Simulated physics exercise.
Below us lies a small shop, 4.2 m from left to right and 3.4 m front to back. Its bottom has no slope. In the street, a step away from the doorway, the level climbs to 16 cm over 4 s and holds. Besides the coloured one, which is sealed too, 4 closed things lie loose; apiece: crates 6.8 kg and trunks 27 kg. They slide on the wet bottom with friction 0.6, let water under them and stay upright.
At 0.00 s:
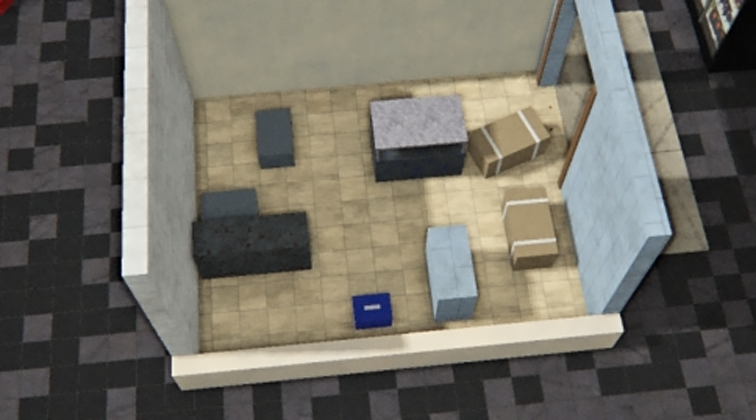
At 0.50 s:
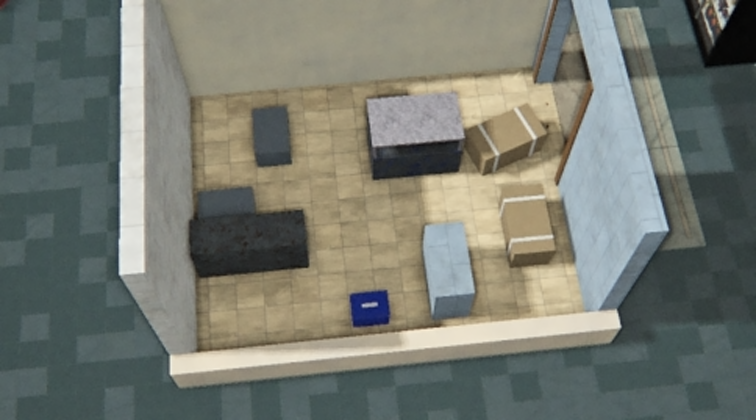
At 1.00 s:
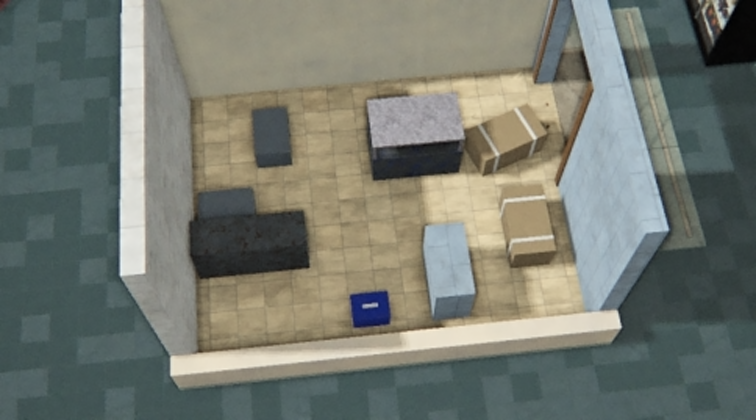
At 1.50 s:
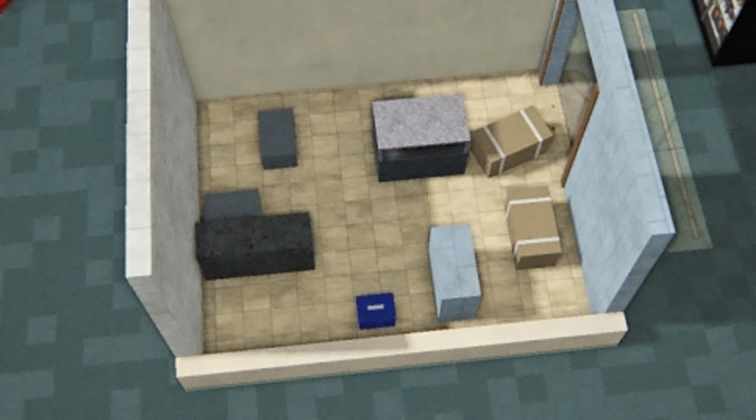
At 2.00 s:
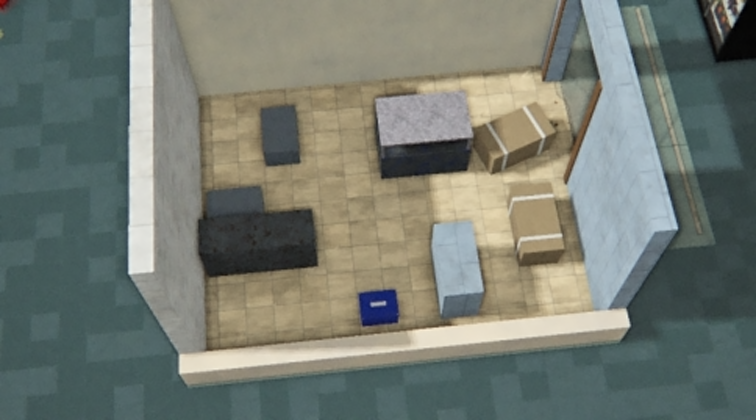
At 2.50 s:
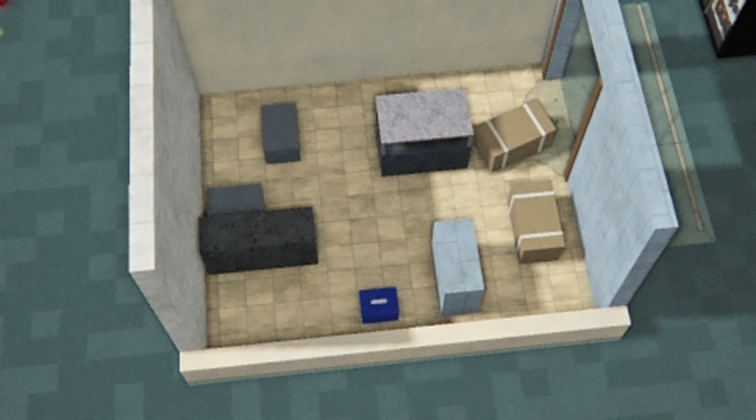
In the video, a small open-topped room with a tiled floor holds a blue tote, two strapped brown boxes and several grey and dark blocks. The view shifts slightly while the objects inside stay still, and the surrounding ground changes from dark to green.
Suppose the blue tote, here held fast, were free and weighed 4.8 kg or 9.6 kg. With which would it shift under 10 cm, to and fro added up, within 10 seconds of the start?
For it, the lower weight is enough.
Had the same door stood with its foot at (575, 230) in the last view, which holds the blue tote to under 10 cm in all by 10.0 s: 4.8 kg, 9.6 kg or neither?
Then only the higher weight holds it.
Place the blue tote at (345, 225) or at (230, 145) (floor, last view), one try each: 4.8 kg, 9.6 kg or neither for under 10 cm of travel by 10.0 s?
In that order: Only the larger holds; neither is enough.
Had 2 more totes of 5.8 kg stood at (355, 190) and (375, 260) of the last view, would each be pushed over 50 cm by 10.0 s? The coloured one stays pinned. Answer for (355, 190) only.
Answer: Under.
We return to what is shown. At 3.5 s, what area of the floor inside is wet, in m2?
Some 1.5 m2.
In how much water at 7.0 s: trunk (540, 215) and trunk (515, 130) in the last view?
Roughly 3 and 6 cm.
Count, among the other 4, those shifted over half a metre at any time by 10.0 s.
2 of them.
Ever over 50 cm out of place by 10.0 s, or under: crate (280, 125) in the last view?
Answer: More.
After 3.5 s the blue tote would be 0 cm from its start with 4.8 kg and 0 cm from its start with 9.6 kg; 0 cm of water round it then.
After 4.5 s the blue tote would be 0 cm from its start with 4.8 kg and 0 cm from its start with 9.6 kg; 0 cm of water round it then.
After 7.0 s the blue tote would be 0 cm from its start with 4.8 kg and 0 cm from its start with 9.6 kg; 1 cm of water round it then.
After 10.0 s the blue tote would be 0 cm from its start with 4.8 kg and 0 cm from its start with 9.6 kg; 3 cm of water round it then.
